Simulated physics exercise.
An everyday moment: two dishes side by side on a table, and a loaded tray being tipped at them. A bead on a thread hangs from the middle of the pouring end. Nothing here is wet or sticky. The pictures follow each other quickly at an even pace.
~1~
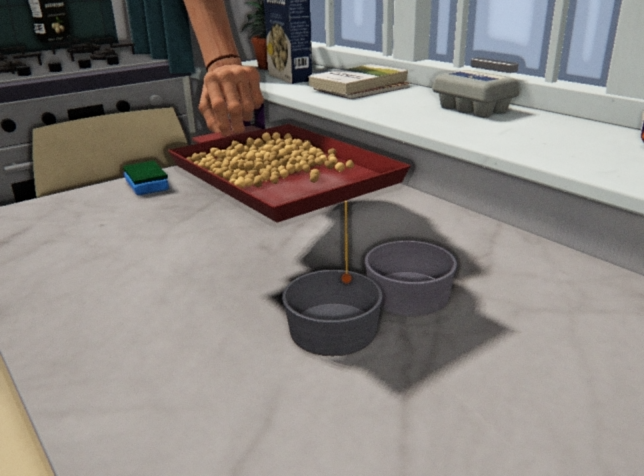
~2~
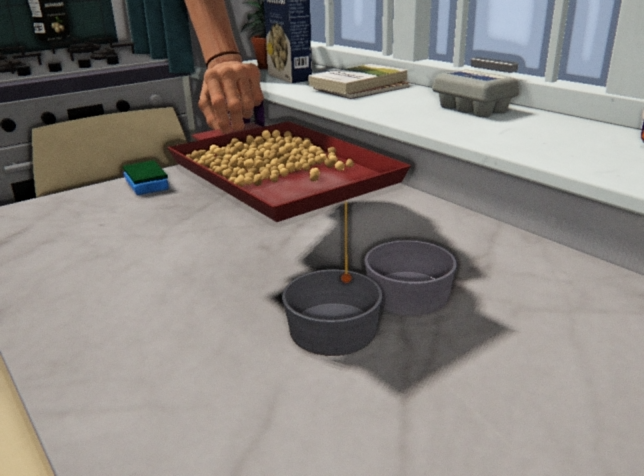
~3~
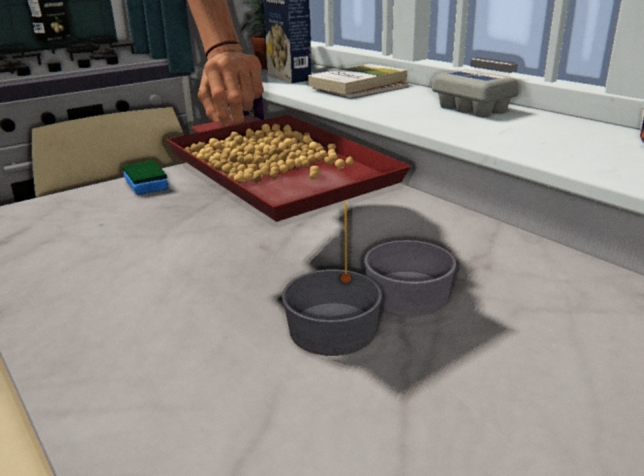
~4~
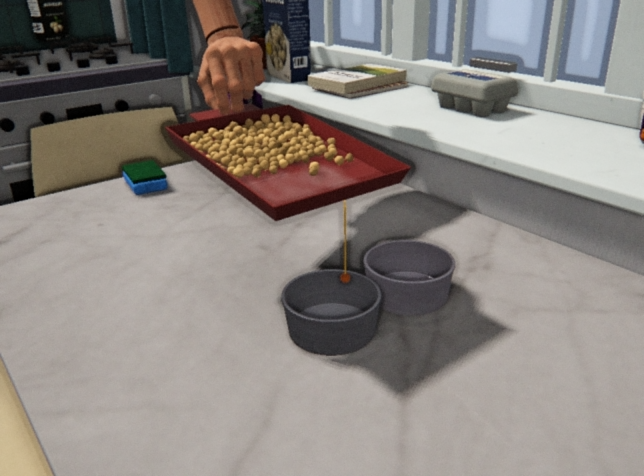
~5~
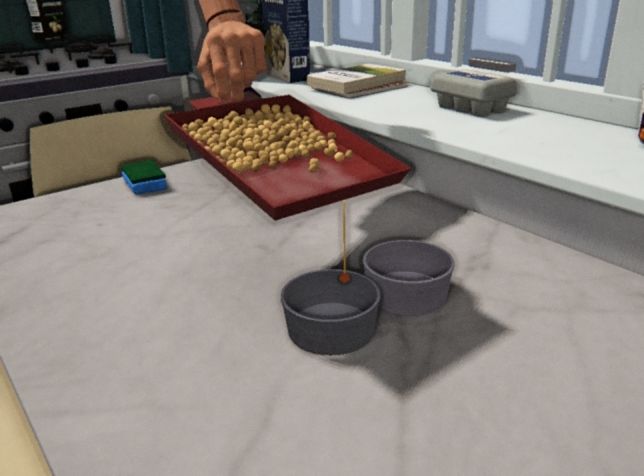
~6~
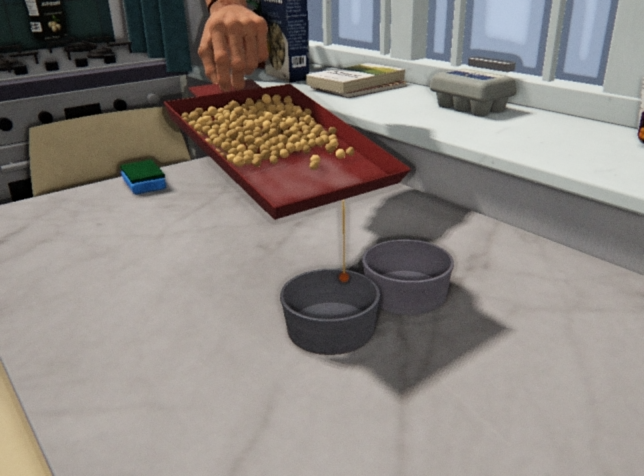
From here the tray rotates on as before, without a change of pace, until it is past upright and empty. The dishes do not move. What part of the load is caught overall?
In the dishes lies less than half of it.
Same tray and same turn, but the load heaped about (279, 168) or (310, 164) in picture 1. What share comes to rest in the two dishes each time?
Roughly 10 per cent, and 10 per cent.
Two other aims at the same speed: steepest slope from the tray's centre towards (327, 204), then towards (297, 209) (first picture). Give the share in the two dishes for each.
First some 10, then 20 per cent.
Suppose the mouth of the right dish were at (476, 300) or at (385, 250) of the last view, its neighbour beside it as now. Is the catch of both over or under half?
In turn: Under half; the smaller part.
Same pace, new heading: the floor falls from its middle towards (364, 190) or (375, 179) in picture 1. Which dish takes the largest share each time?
In turn: The right one; the right-hand dish.
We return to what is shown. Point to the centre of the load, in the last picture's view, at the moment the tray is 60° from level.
Around (345, 175).
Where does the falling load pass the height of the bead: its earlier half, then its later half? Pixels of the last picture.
First near (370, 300), later near (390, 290).
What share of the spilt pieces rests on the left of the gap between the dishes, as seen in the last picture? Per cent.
Near 20 %.
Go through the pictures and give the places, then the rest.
The first frame shows corners of the pouring end near (276, 203) and (402, 165), level; middle of the load near (268, 161), dried chickpeas; left dish near (364, 330); right dish near (442, 292); bead on its thread near (347, 278).
The second frame shows corners of the pouring end near (276, 203) and (402, 165), level; middle of the load near (267, 159).
The third frame shows corners of the pouring end near (276, 203) and (402, 165), tipped barely, level across its low end; middle of the load near (267, 154).
The fourth frame shows corners of the pouring end near (276, 202) and (403, 166), tipped a little, level across its low end; middle of the load near (266, 147).
The fifth frame shows corners of the pouring end near (276, 202) and (403, 167), tipped a little, level across its low end; middle of the load near (266, 139).
The sixth frame shows corners of the pouring end near (277, 202) and (403, 167), tipped clearly, level across its low end; middle of the load near (267, 131); left dish near (361, 329); right dish near (440, 290).
Shortly afterwards, tray tipped steeply; the bulk on the tray; only a few in the right dish; only a few outside both; a little in the air.
Next, tray tipped past a quarter turn; near a quarter on the tray; only a few in the left dish; only a few in the right dish; near half outside both; near a third in the air.
Some moments later, tray tipped past a quarter turn; a little in the left dish; a little in the right dish; the bulk outside both.
In the end, tray tipped past a quarter turn; a little in the left dish; a little in the right dish; the bulk outside both.
